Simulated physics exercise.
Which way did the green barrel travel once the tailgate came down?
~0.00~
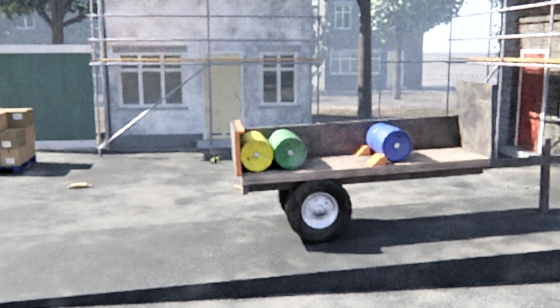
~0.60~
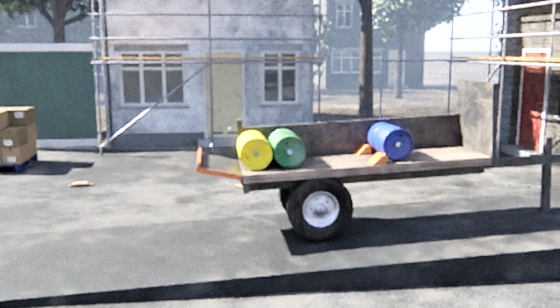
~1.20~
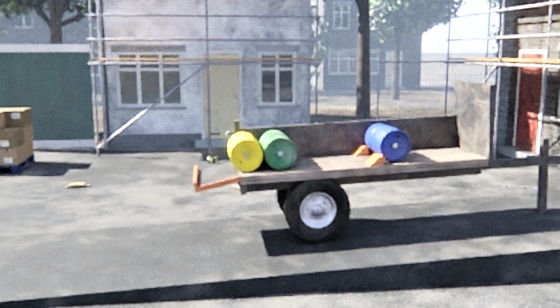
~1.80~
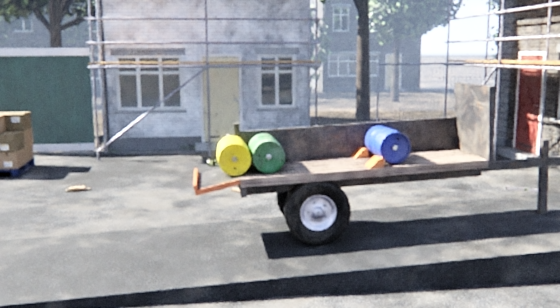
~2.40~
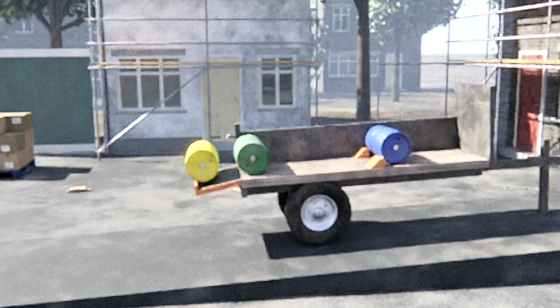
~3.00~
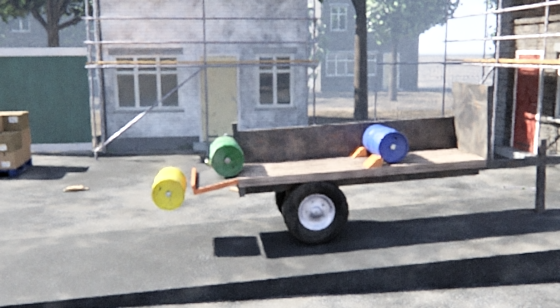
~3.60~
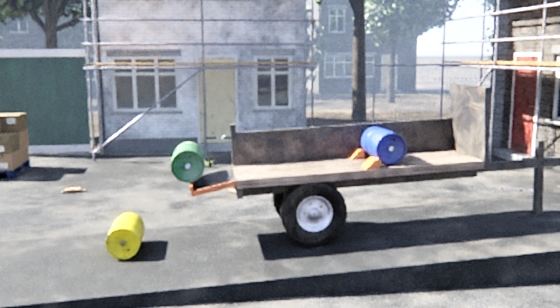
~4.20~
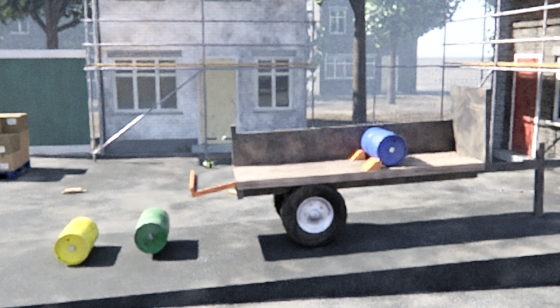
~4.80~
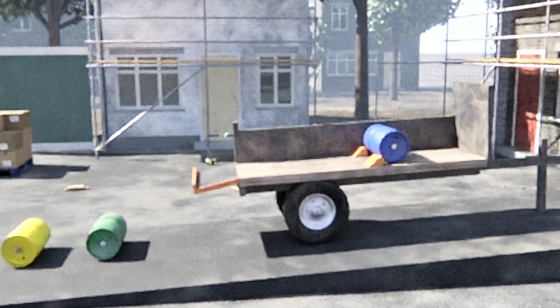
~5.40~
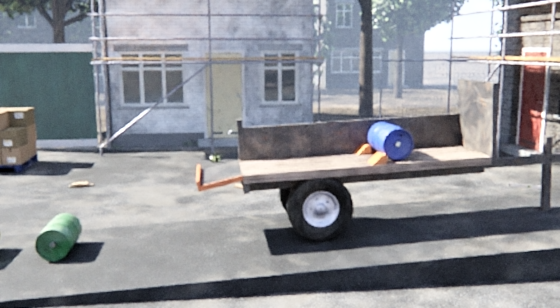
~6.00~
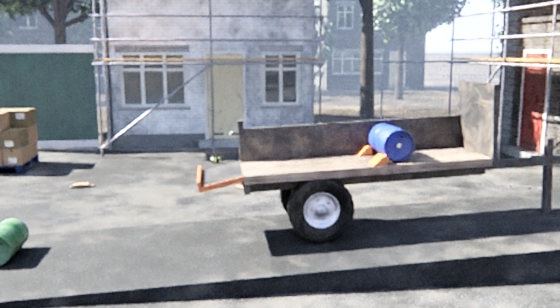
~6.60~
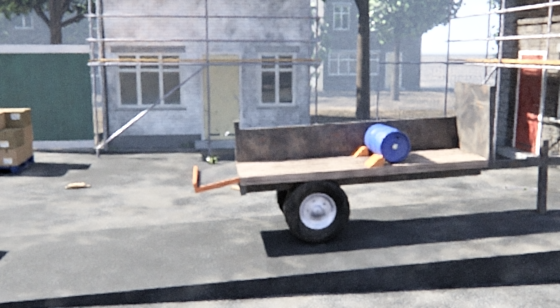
It rolled to the left, going off the end of the trailer and continuing that way along the ground.
